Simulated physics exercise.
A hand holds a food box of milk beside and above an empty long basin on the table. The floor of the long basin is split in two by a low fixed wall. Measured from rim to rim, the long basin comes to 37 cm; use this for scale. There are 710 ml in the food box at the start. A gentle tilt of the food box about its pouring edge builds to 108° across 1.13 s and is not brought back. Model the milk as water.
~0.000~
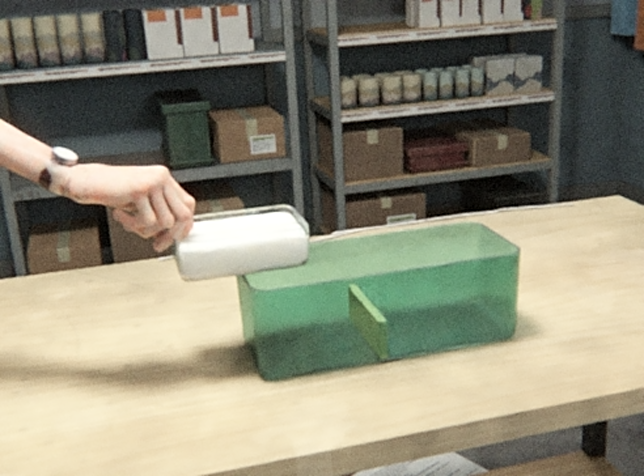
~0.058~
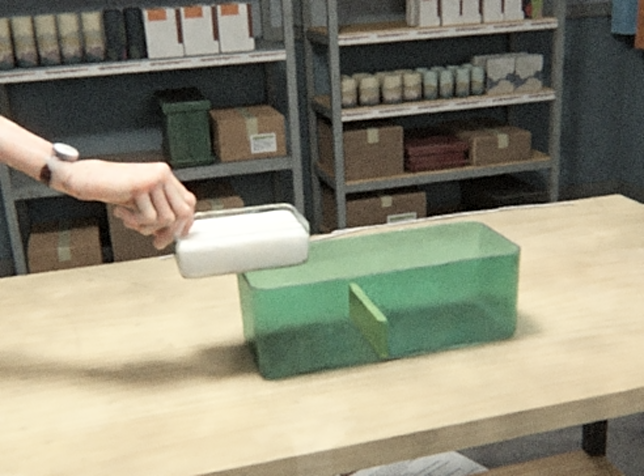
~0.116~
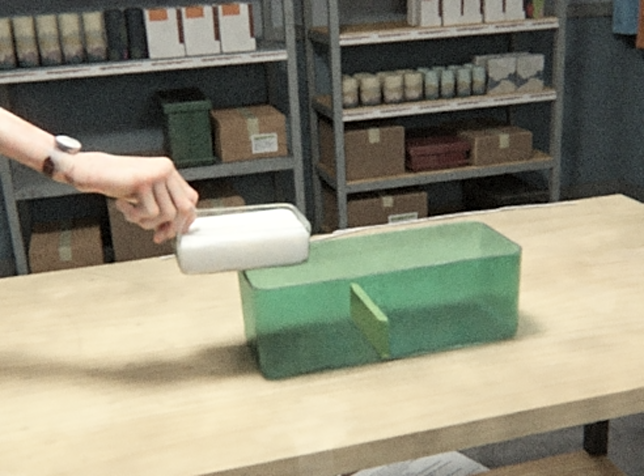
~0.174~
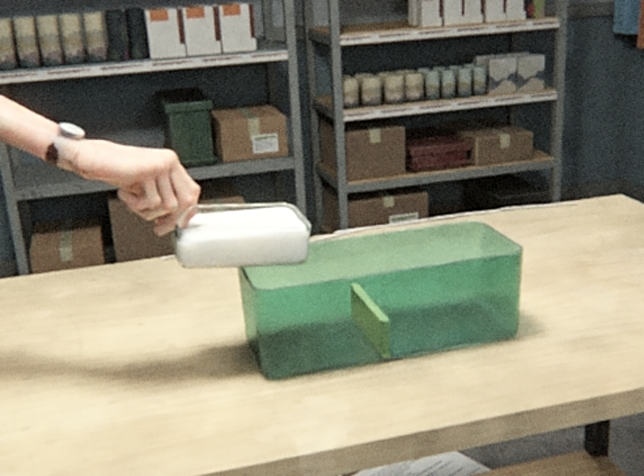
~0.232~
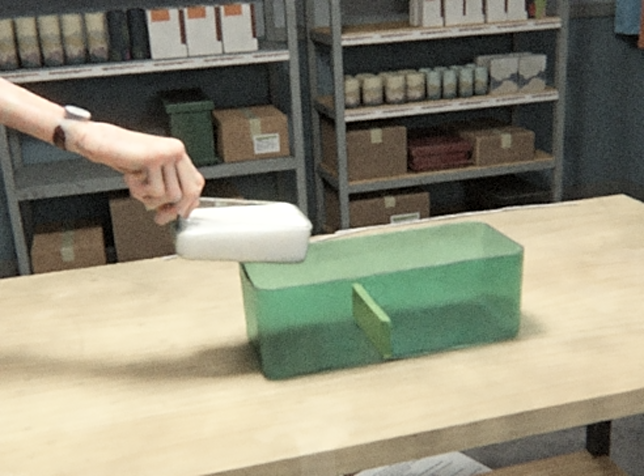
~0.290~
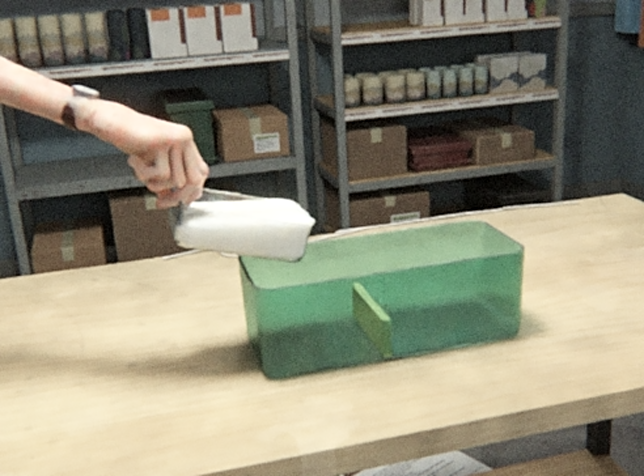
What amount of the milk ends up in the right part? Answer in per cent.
65 %.
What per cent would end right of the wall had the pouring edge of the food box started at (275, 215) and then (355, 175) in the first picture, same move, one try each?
I'd expect close to 30 per cent and then close to 85 per cent.
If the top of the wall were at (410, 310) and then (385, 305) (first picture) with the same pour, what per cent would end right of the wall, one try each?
20 in a hundred, followed by 45 in a hundred.
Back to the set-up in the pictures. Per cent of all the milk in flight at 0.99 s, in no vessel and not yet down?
It comes to some 5 percent of the total.
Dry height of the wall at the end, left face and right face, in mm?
About 46 mm on the left, about 38 mm on the right.
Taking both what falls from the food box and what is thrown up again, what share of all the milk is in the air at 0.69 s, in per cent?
42 per cent.
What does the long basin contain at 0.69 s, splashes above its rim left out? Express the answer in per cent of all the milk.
Some 38 per cent.
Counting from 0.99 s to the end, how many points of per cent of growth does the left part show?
Roughly 6 percent.
By 0.69 s the tilt is 73° and 17 per cent is still to pour, 12 is left of the wall and 26 right of it.
By 0.99 s the tilt is 104° and 2 per cent is still to pour, 22 is left of the wall and 65 right of it.
By 1.29 s the tilt is 108° and 0 per cent is still to pour, 28 is left of the wall and 65 right of it.
By 1.63 s the tilt is 108° and 0 per cent is still to pour, 28 is left of the wall and 65 right of it.
At rest 28 per cent lies left of the wall, 65 right of it and 7 outside.
